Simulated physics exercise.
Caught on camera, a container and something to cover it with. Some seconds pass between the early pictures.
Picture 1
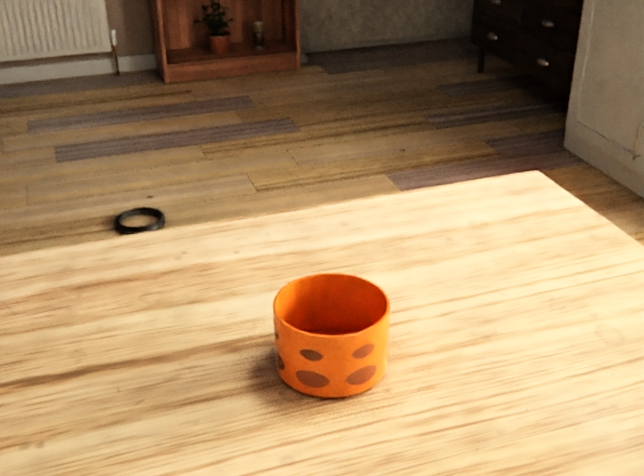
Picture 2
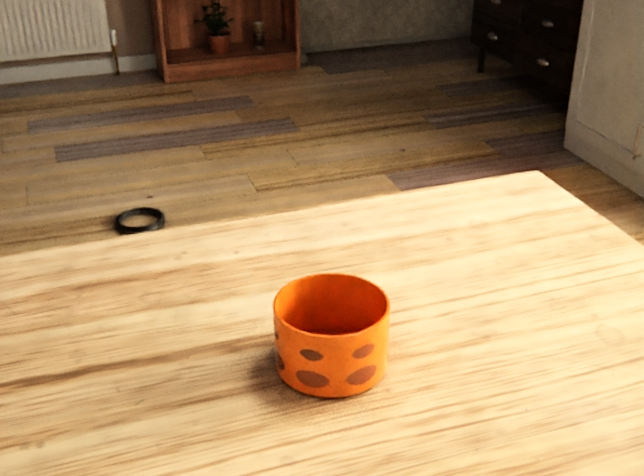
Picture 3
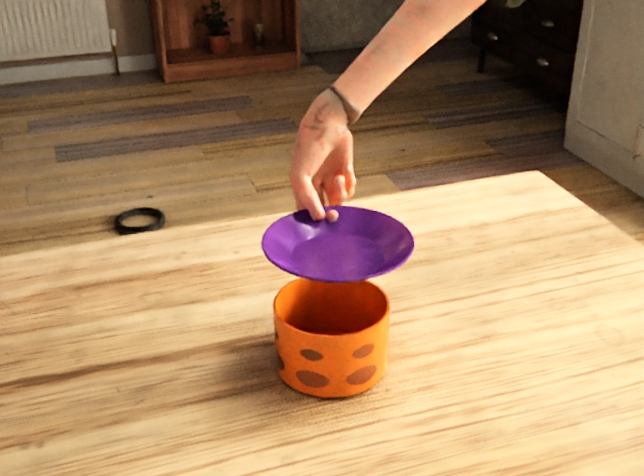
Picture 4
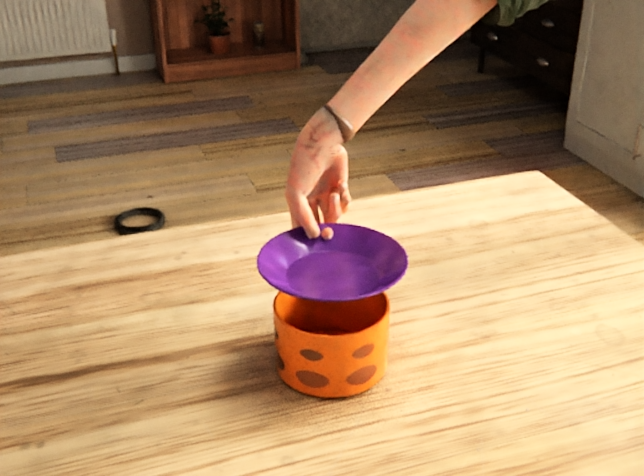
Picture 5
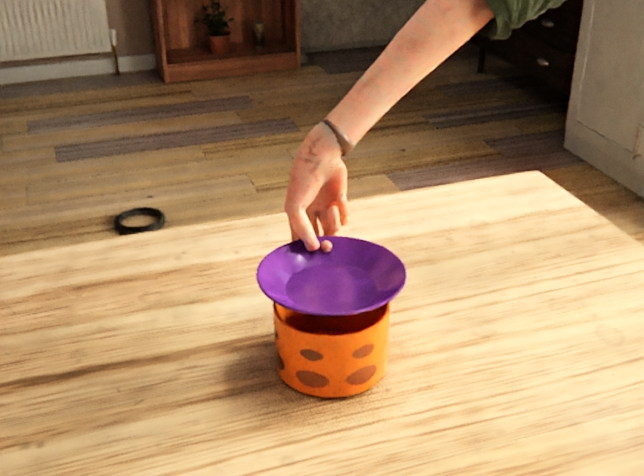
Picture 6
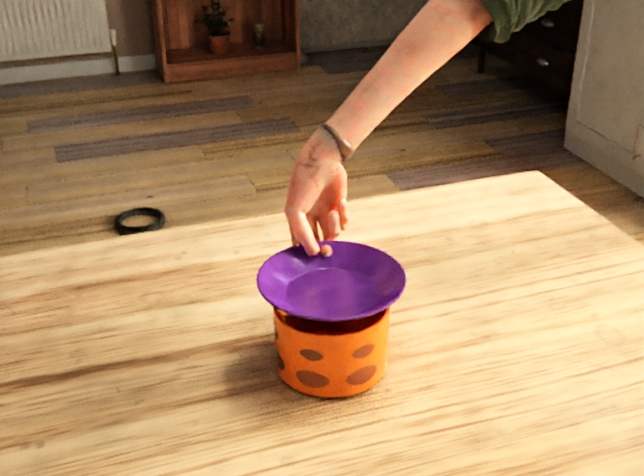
Hand lowering a purple plate onto an orange mug with brown spots on a wooden table, fingers still holding the rim.
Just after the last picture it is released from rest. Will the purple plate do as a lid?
Outcome: The purple plate rests on the rim.
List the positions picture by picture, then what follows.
Mug (331, 333), in the first picture.
Mug (331, 333), in the second picture.
Still on the way; purple plate (338, 249); mug (331, 333), in the third picture.
Still on the way; purple plate (332, 268); mug (331, 333), in the fourth picture.
Still on the way; purple plate (331, 281); mug (331, 333), in the fifth picture.
In place, still held; purple plate (331, 286); mug (331, 333), in the sixth picture.
Then, 0.10 s on from there, purple plate moving near (331, 293).
In the end, the purple plate covers the opening, near (331, 293).
